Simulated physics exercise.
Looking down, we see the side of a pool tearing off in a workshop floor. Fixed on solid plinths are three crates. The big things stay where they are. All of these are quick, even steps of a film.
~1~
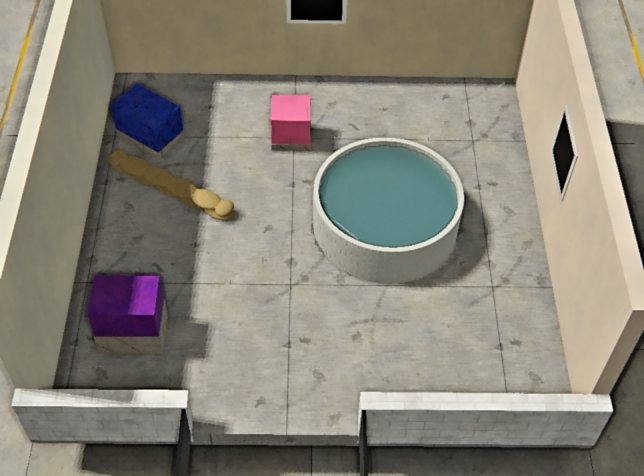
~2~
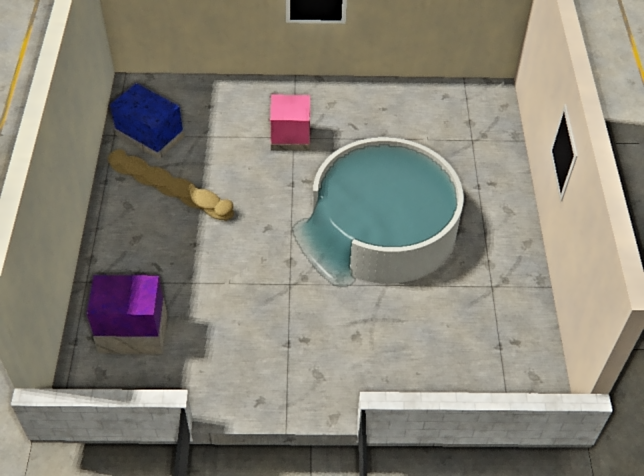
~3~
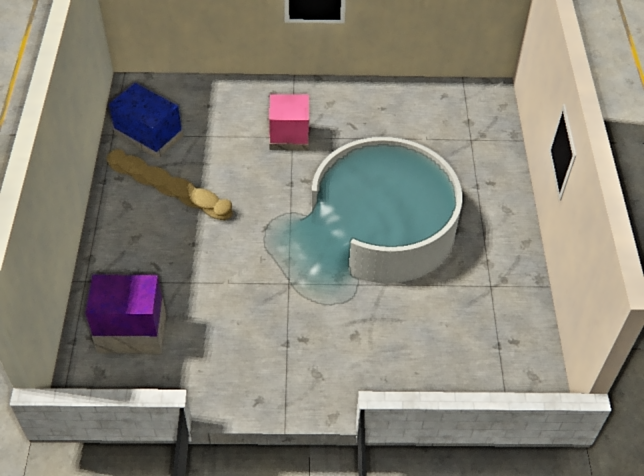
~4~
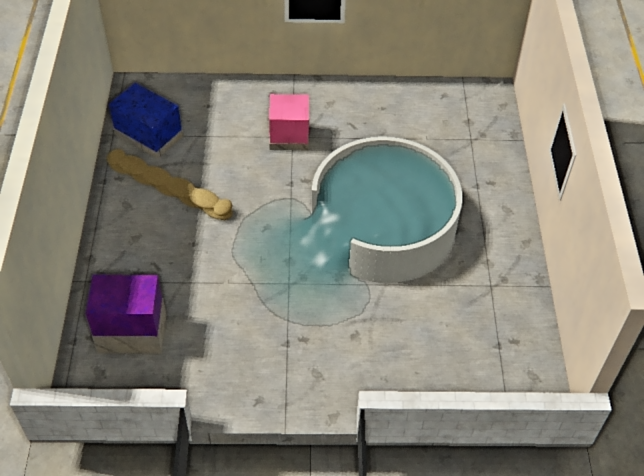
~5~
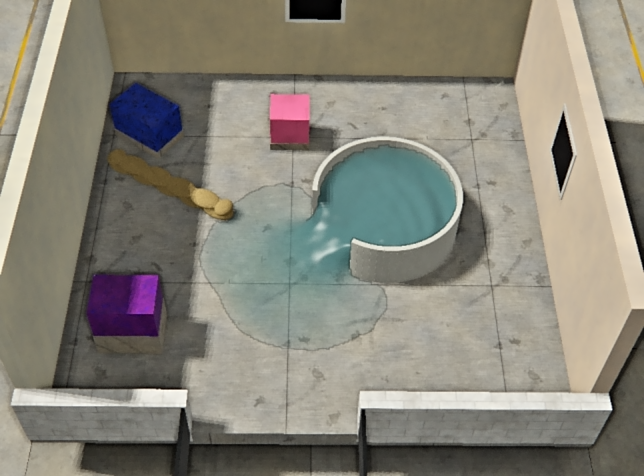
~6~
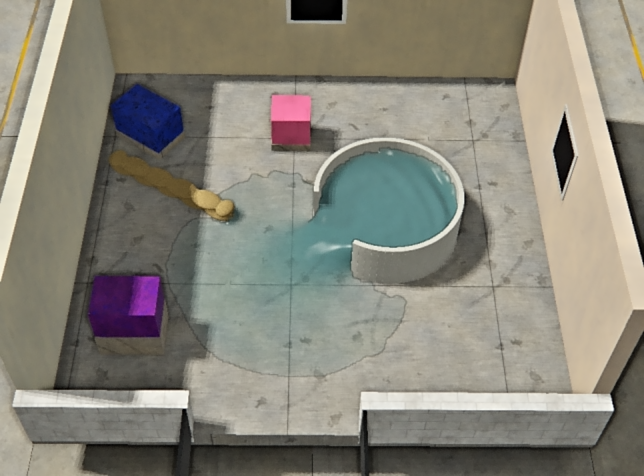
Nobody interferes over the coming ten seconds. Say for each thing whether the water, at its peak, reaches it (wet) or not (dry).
Outcome: Purple crate: A dry one, pink crate: A dry one, blue crate: A dry one.
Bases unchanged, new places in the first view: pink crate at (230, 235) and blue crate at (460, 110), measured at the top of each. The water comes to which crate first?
I'd say it is the pink-painted one.
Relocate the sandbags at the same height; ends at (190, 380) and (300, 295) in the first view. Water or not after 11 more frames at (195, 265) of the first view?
Answer: Flooded.
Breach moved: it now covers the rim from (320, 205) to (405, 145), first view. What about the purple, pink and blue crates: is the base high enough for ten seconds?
Then purple crate is untouched, pink crate gets flooded and blue crate gets flooded.
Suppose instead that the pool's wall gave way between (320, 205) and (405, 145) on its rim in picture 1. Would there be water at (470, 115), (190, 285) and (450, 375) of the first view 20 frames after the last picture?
As listed: Covered, under water, no water.
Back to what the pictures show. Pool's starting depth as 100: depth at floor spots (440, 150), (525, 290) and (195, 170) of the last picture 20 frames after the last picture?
Roughly 0 per cent, 0 per cent and 2 per cent.
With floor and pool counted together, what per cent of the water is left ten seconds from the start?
Estimate: 66 %.
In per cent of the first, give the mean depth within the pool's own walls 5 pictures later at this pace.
Close to 62 in a hundred.
A moment on, water covers 30 % of the floor; the purple crate water round its plinth, the pink crate not reached, the blue crate not reached.
Next, water covers 35 % of the floor; the purple crate water round its plinth, the pink crate water round its plinth, the blue crate water round its plinth.
Then, water covers 40 % of the floor; the purple crate water round its plinth, the pink crate water round its plinth, the blue crate water round its plinth.
Later, water covers 45 % of the floor; the purple crate water round its plinth, the pink crate water round its plinth, the blue crate water round its plinth.
In the end, water covers 70 % of the floor; the purple crate stayed above the water, the pink crate stayed above the water, the blue crate stayed above the water.
